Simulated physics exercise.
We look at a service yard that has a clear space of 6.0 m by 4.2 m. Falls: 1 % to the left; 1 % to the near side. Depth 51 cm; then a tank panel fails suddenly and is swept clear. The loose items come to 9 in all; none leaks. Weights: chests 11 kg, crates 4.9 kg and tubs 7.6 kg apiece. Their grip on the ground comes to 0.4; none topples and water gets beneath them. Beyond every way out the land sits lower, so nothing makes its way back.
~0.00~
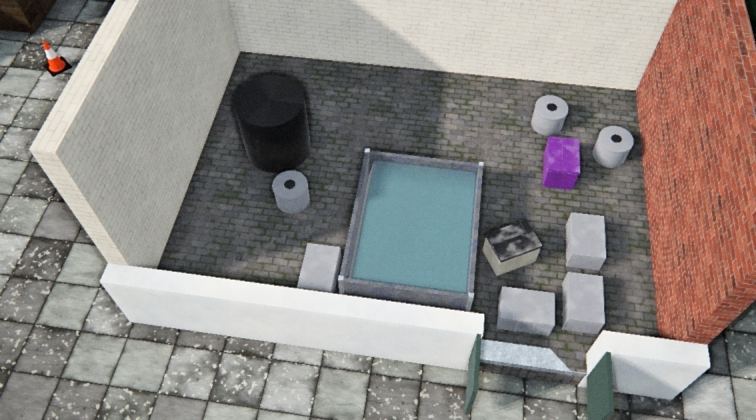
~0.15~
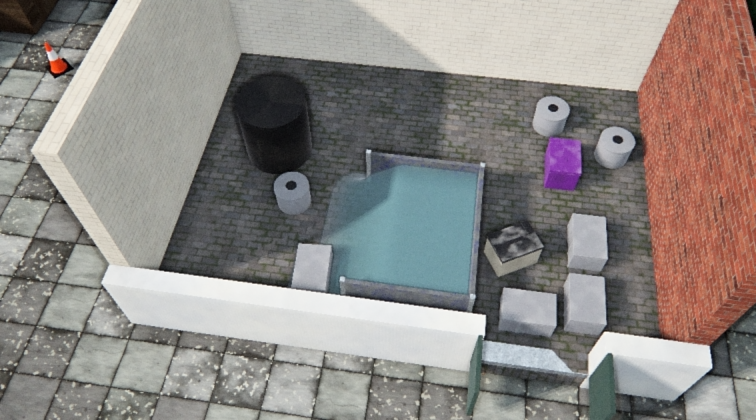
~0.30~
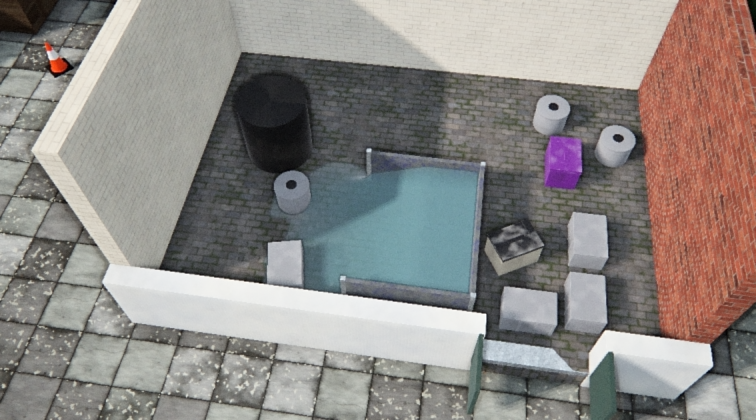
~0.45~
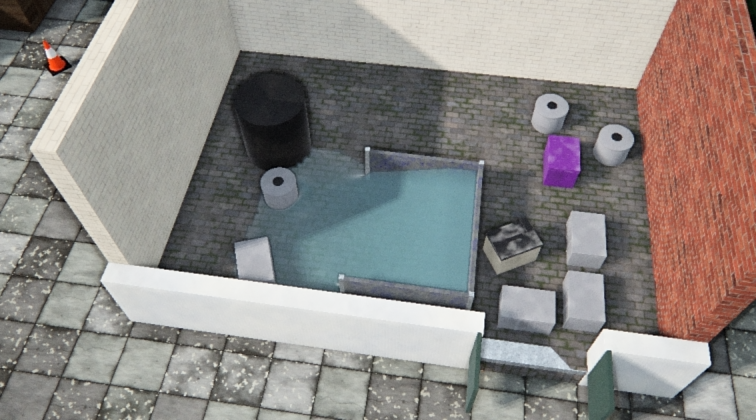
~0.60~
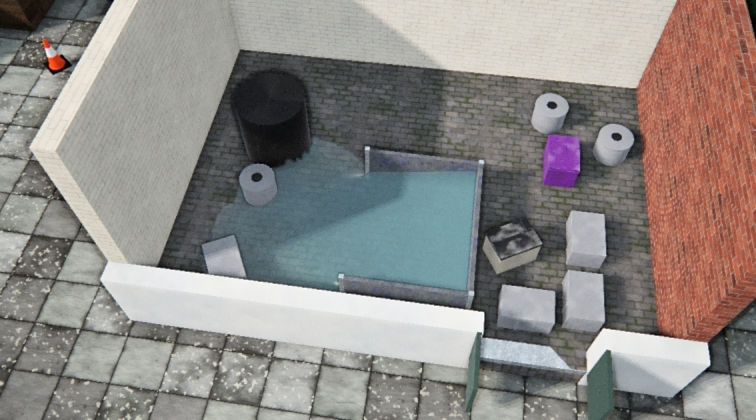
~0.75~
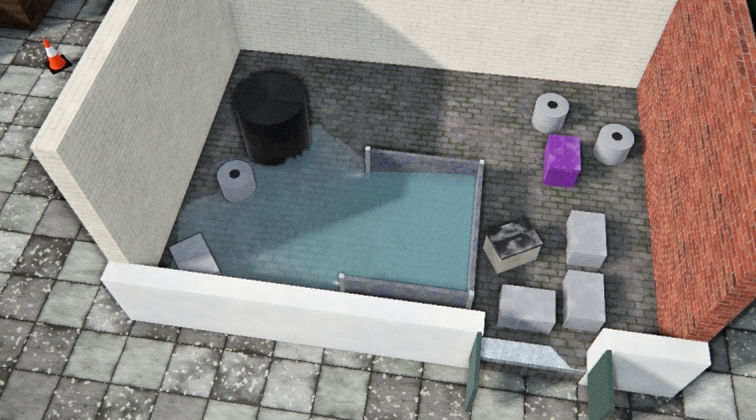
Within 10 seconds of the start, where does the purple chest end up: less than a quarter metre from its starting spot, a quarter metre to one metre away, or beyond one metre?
Movement: Slight.
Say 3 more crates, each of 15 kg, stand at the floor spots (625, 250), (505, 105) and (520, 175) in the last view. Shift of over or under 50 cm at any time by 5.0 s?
Order as asked - not as far, not as far, not as far.
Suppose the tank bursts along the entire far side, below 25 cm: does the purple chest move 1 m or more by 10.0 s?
The answer: The purple chest is taken far off.
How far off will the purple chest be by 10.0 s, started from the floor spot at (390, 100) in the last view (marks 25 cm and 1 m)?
From that spot, it is pushed far off.
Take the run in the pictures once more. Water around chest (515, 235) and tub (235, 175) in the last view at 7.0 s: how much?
About 1 and 5 cm.
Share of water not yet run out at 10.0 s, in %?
98 % or so.
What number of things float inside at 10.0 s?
Count: 4.
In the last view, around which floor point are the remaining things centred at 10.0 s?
It sits at about (534, 222).
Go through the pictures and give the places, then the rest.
The first picture shows the purple chest at (564, 154), on the bottom; 2.4 m2 under water; 0 of 9 have shifted.
The second picture shows the purple chest at (566, 155), on the bottom; water covers 3.2 m2; 1 of 9 have shifted.
The third picture shows the purple chest at (566, 154) rests on the ground; water covers 4.2 m2; 1 of 9 have shifted.
The fourth picture shows the purple chest at (565, 152) rests on the ground; 5.1 m2 under water; 2 of 9 have shifted.
The fifth picture shows the purple chest at (565, 152) rests on the ground; 6.1 m2 under water; 2 of 9 have shifted.
The sixth picture shows the purple chest at (565, 152), on the bottom; water covers 7.1 m2; 2 of 9 have shifted.
After 2.0 s the purple chest is near (565, 152), 0.0 m from its start, aground; 0 of 9 are out; 2 afloat.
After 4.5 s the purple chest is near (565, 152), 0.0 m from its start, aground; 0 of 9 are out; 2 afloat.
After 7.0 s the purple chest is near (565, 152), 0.0 m from its start, aground; 0 of 9 are out; 3 afloat.
After 10.0 s the purple chest is near (565, 152), 0.0 m from its start, aground; 0 of 9 are out; 4 afloat.
